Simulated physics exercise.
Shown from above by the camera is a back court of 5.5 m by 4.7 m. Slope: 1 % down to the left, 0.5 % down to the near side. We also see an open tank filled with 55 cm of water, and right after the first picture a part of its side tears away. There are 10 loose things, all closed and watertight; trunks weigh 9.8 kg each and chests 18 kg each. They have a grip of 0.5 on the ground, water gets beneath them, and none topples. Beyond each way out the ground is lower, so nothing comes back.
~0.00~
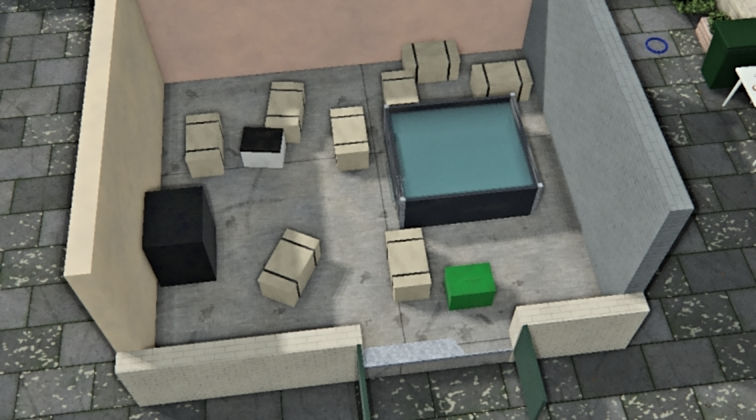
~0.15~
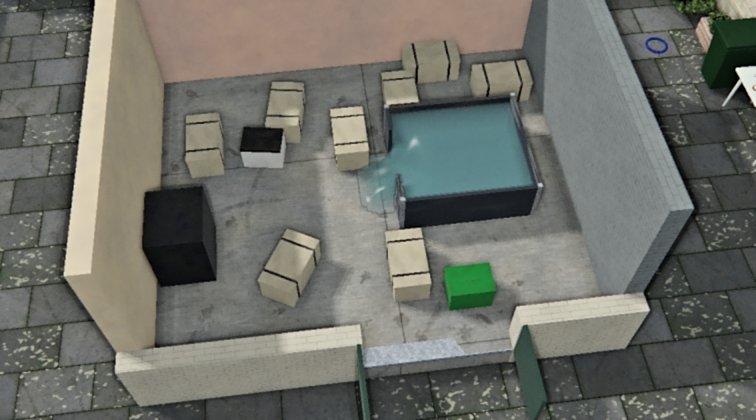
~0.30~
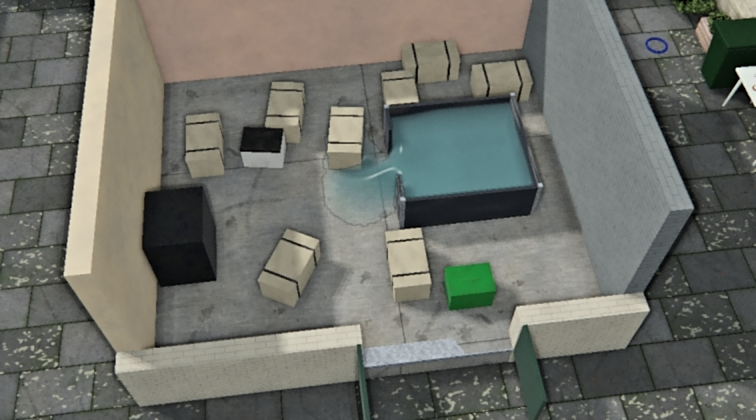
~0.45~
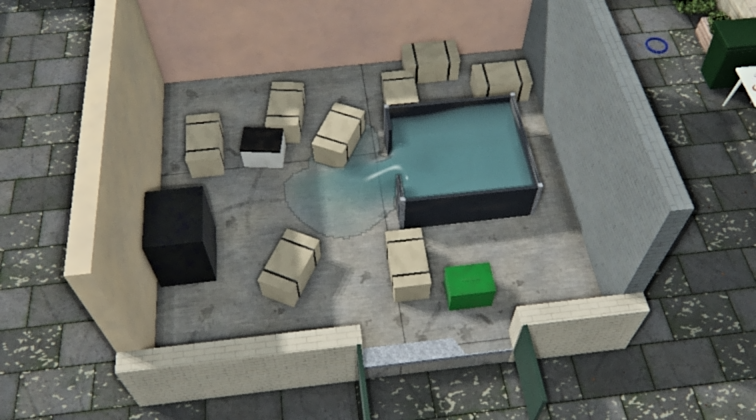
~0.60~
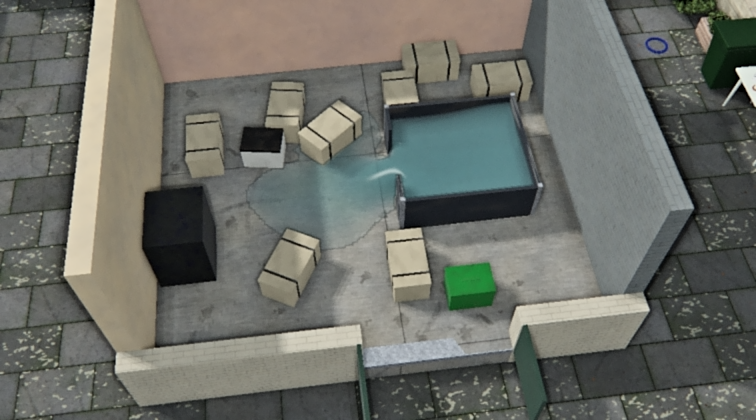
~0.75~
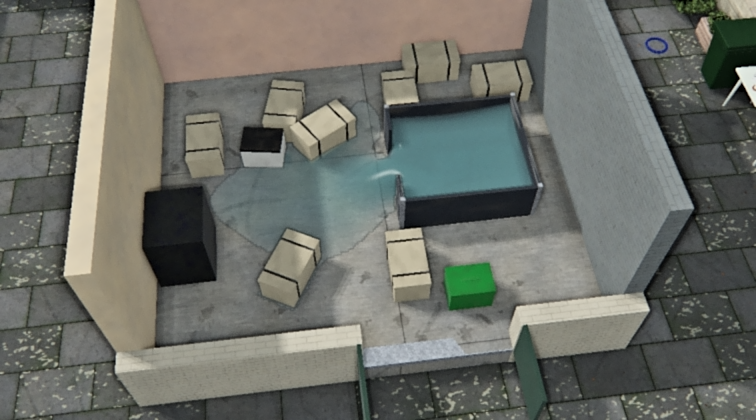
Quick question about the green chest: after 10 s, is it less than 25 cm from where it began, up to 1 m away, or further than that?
Less than 25 cm.
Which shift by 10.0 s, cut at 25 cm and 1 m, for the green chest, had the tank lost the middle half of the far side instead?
Well, the green chest basically stays there then.
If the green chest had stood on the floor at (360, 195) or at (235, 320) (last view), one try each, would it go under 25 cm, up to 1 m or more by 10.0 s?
Try one: It is washed away. Try two: It is washed away.
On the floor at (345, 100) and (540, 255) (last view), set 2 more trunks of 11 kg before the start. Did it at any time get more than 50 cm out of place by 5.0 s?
One by one: Within it, then within it.
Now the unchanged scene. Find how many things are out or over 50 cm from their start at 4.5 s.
5.
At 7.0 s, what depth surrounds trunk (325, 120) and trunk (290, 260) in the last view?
Close to 6 and 8 centimetres.
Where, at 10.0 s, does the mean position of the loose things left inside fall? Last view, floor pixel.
I'd put it around (428, 149).
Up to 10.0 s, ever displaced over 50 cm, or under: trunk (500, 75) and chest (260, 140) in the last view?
Taking them in order: Fell shy and exceeded.
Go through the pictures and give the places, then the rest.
The green chest at (471, 279), on the bottom; water covers 2.5 m2; 0 of 10 have shifted, in the first frame.
The green chest at (471, 279) rests on the ground; water covers 2.9 m2; 0 of 10 have shifted, in the second frame.
The green chest at (471, 279) rests on the ground; 3.4 m2 under water; 0 of 10 have shifted, in the third frame.
The green chest at (471, 279), on the bottom; 4.1 m2 under water; 1 of 10 have shifted, in the fourth frame.
The green chest at (471, 279) rests on the ground; 5.2 m2 under water; 1 of 10 have shifted, in the fifth frame.
The green chest at (471, 279) rests on the ground; water covers 6.2 m2; 1 of 10 have shifted, in the sixth frame.
After 2.0 s the green chest is near (471, 279), 0.0 m from its start, aground; 0 of 10 are out; 1 afloat.
After 4.5 s the green chest is near (471, 279), 0.0 m from its start, aground; 0 of 10 are out; 5 afloat.
After 7.0 s the green chest is near (471, 279), 0.0 m from its start, aground; 0 of 10 are out; 6 afloat.
After 10.0 s the green chest is near (472, 279), 0.0 m from its start, aground; 0 of 10 are out; 7 afloat.
